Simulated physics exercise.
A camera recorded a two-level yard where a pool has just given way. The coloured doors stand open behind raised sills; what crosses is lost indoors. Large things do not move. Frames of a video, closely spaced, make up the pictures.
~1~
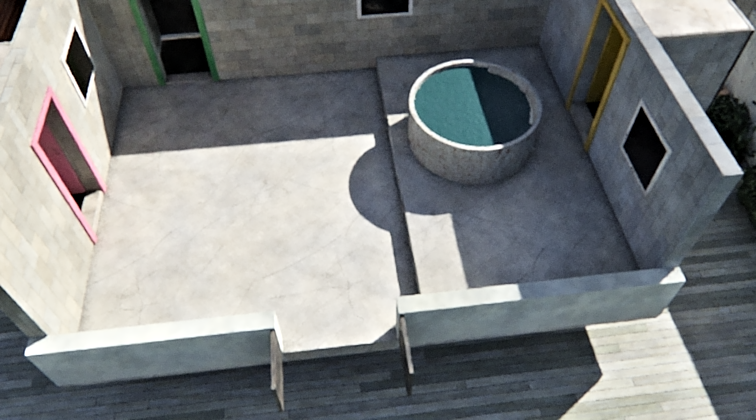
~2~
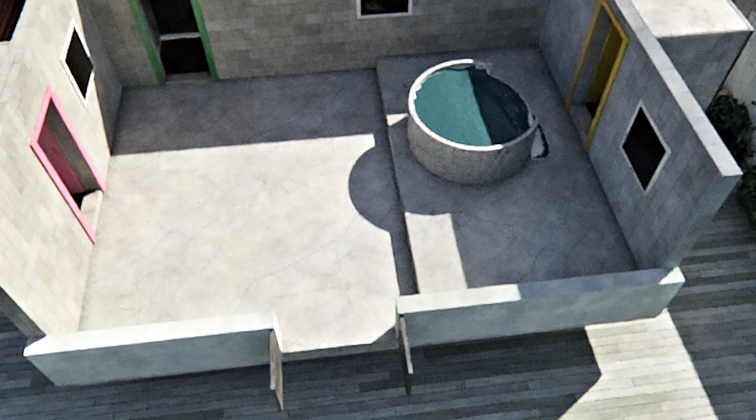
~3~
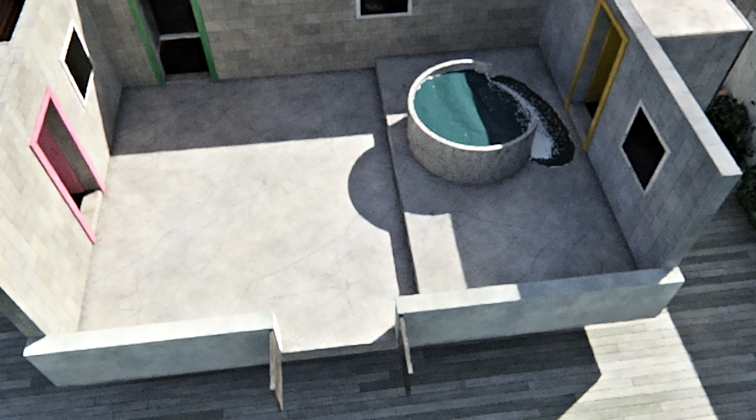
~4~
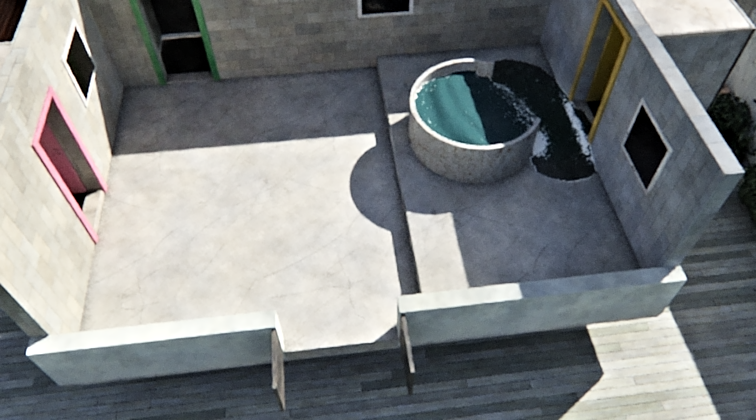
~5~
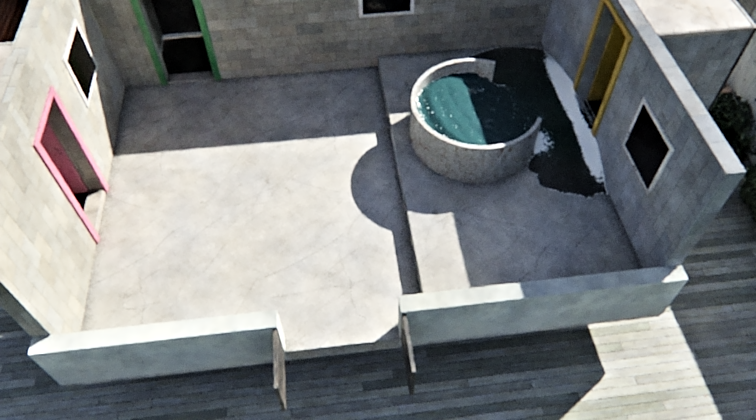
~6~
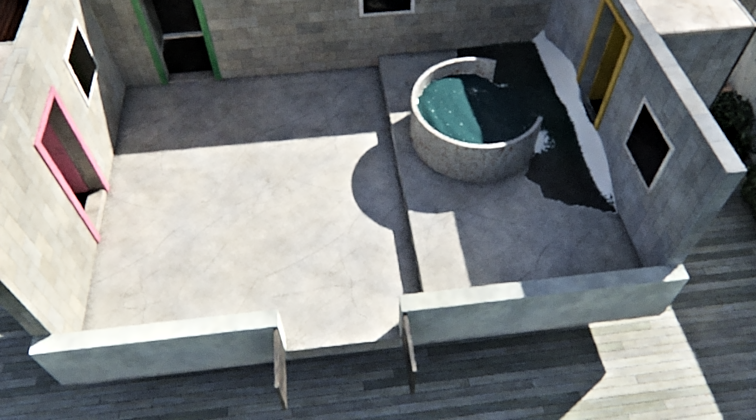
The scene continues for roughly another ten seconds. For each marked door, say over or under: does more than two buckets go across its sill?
The pink door is going to stay within two buckets. The green door is going to stay within two buckets. The yellow door is going to be swamped.
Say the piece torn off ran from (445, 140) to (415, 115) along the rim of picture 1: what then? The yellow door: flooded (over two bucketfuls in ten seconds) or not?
Well, I'd say the yellow door gets less.
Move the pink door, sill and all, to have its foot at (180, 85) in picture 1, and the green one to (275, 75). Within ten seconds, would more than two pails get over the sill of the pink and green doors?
I'd say the pink door stays inside the limit and the green door stays inside the limit.
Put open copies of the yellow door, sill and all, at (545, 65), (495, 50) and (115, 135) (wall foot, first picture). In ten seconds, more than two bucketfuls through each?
In sequence: Exceeds it, exceeds it, falls short.
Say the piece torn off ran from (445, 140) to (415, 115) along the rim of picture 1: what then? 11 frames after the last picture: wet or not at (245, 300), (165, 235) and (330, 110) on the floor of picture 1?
Soaked, soaked, untouched.
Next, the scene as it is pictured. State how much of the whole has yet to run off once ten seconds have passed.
My estimate is some 88 percent.
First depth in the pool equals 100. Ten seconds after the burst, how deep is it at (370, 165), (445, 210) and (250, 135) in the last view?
Estimate: 4, 4, 2 %.
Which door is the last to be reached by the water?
From what the pictures show, it's the pink-painted one.
A moment on, water covers 15 % of the floor; the pink door not reached, the green door not reached, the yellow door far over two buckets in.
Next, water covers 25 % of the floor; the pink door not reached, the green door not reached, the yellow door far over two buckets in.
Then, water covers 50 % of the floor; the pink door not reached, the green door not reached, the yellow door far over two buckets in.
Later, water covers 90 % of the floor; the pink door wet at the sill, nothing in, the green door wet at the sill, nothing in, the yellow door far over two buckets in.
In the end, water covers 95 % of the floor; the pink door wet at the sill, nothing in, the green door under two buckets in, the yellow door far over two buckets in.
